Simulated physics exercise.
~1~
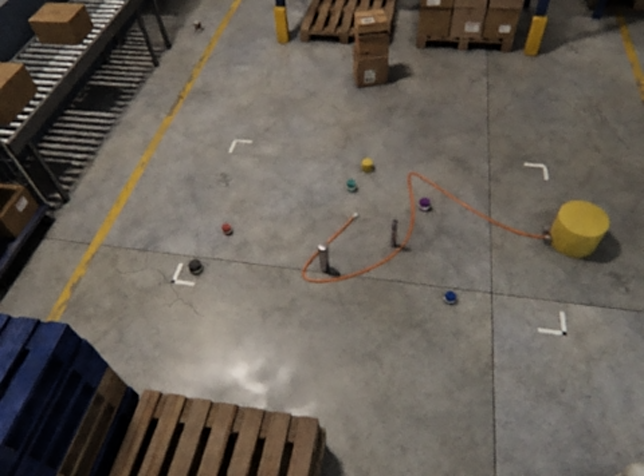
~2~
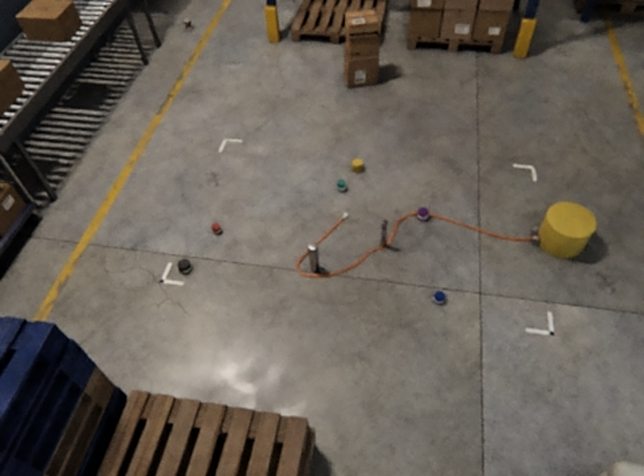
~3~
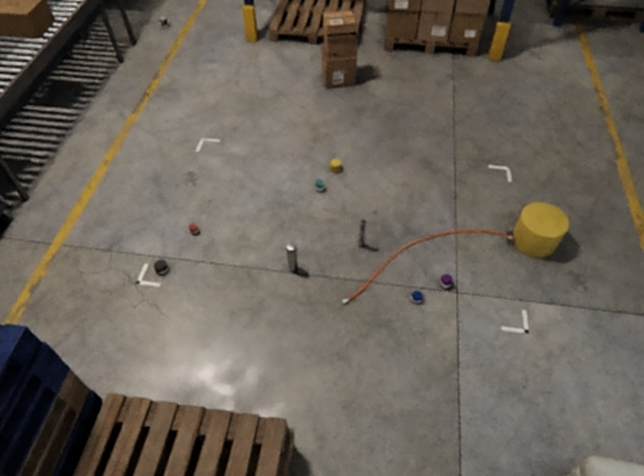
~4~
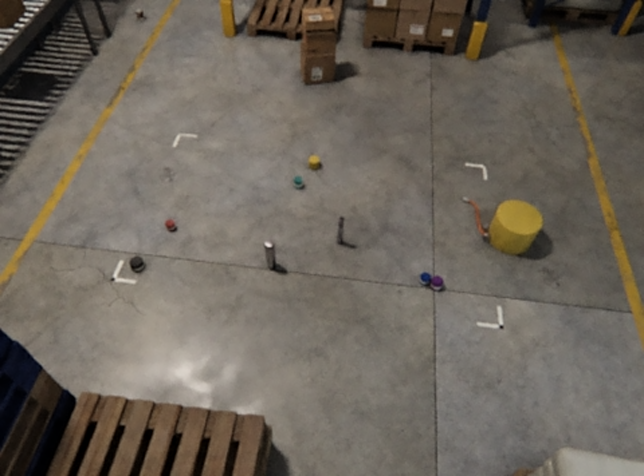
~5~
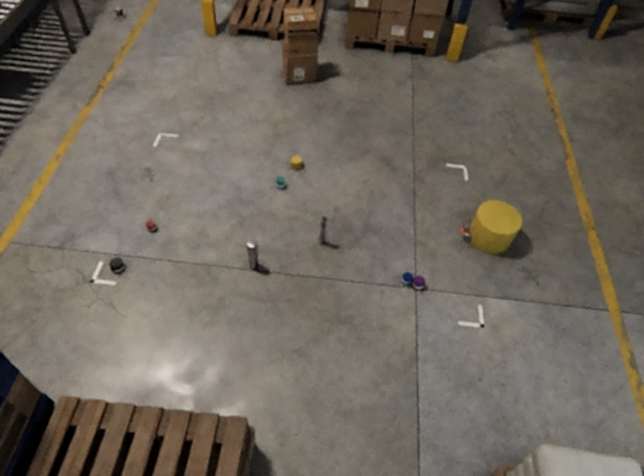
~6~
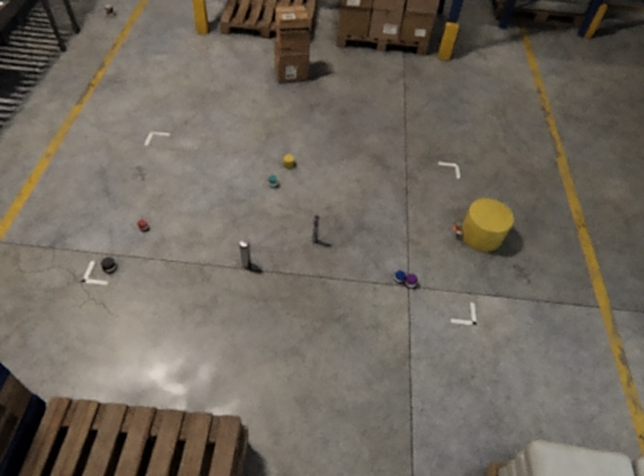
On a concrete warehouse floor marked with white tape corners, an orange lead runs from a yellow drum at the right, looping around two upright posts among six small, scattered objects. The lead draws back toward the drum and pulls clear of the posts, while the purple object slides down and to the right, ending up near the blue one. As the lead shortens further, the blue object shifts slightly up beside the purple one. Finally only a stub shows at the drum, the purple and blue objects sit together, and the yellow, teal, red and black ones remain in place.
